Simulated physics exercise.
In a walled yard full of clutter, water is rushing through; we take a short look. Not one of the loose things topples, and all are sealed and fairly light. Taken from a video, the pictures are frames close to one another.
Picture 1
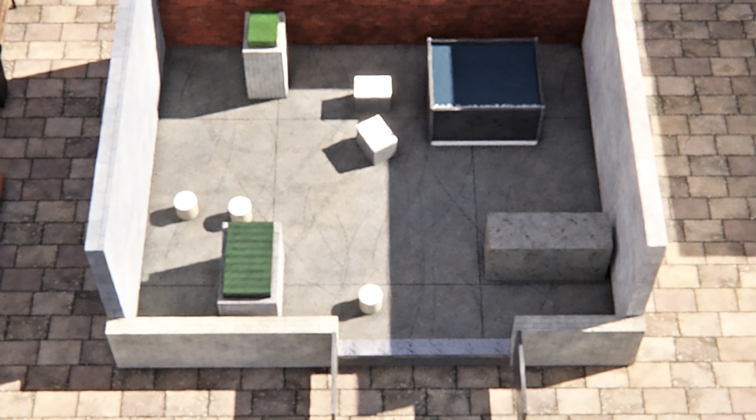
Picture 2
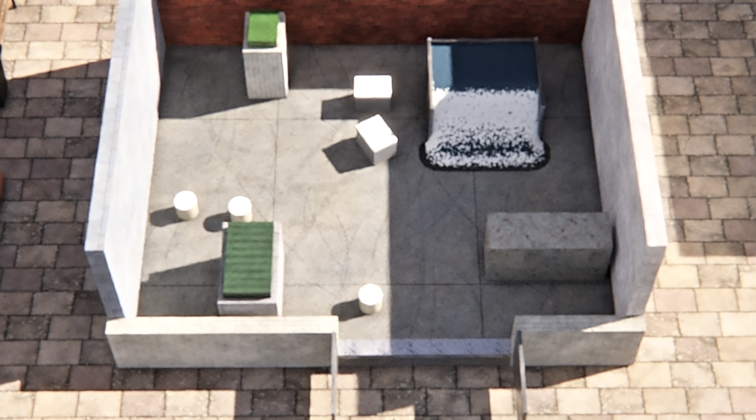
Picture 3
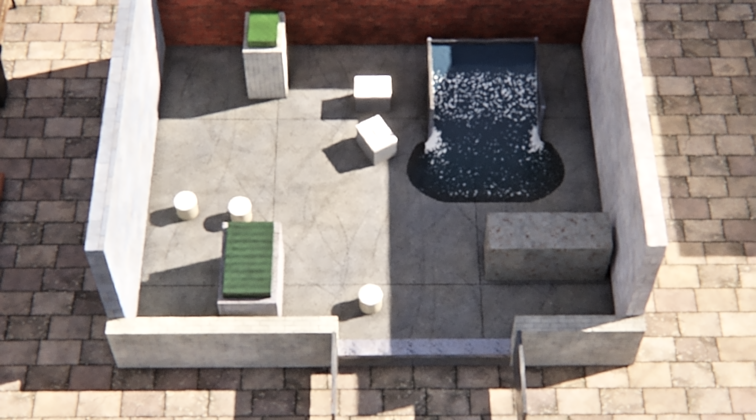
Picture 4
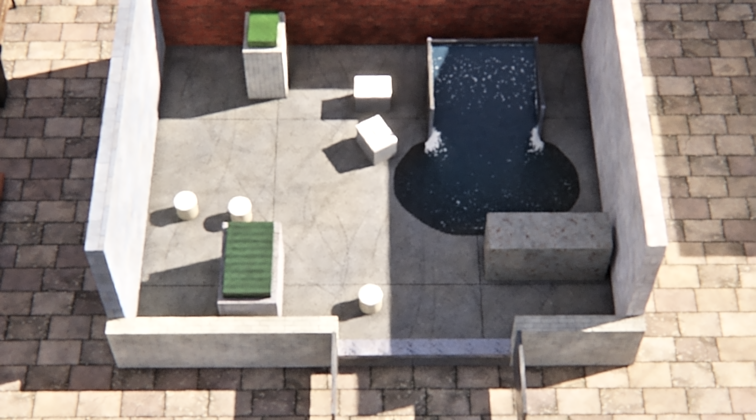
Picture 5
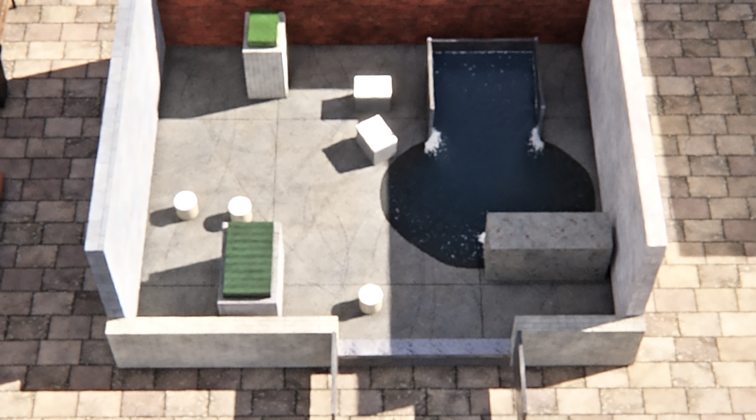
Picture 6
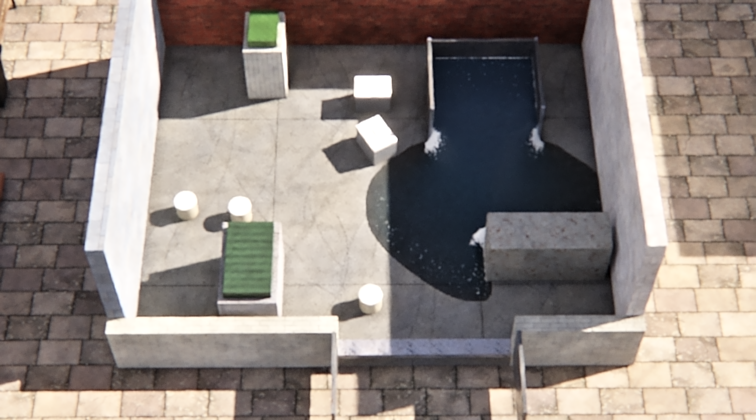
In a walled yard, water pours from an open-fronted tank and spreads around a stone block.
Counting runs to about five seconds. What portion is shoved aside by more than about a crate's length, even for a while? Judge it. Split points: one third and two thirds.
Smaller than a third.
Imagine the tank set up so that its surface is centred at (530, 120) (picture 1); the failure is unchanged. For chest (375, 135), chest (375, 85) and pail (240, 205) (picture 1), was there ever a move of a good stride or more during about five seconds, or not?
In turn: No, never so far, pushed that far.
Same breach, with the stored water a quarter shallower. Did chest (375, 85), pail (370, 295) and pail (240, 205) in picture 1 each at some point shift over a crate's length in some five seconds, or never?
Taking them as listed, the first stopped before it, the second reached the mark and the third stopped before it.
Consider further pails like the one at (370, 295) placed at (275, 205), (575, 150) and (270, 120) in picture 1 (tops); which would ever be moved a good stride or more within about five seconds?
Item by item: Goes the distance, goes the distance, remains in place.
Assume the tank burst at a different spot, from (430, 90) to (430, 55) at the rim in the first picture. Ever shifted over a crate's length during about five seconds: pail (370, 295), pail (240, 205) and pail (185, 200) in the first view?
In turn: Less than that, swept aside, shifted that much.
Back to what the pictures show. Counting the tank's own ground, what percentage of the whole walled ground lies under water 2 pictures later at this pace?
I'd put it at some 30 per cent.
A moment on, 0 of 5 are well off their spots; 0 afloat.
Next, 1 of 5 are well off their spots; 0 afloat.
Later, 1 of 5 are well off their spots; 0 afloat.
In the end, 1 of 5 are well off their spots, and 1 have been at some point; 0 afloat.
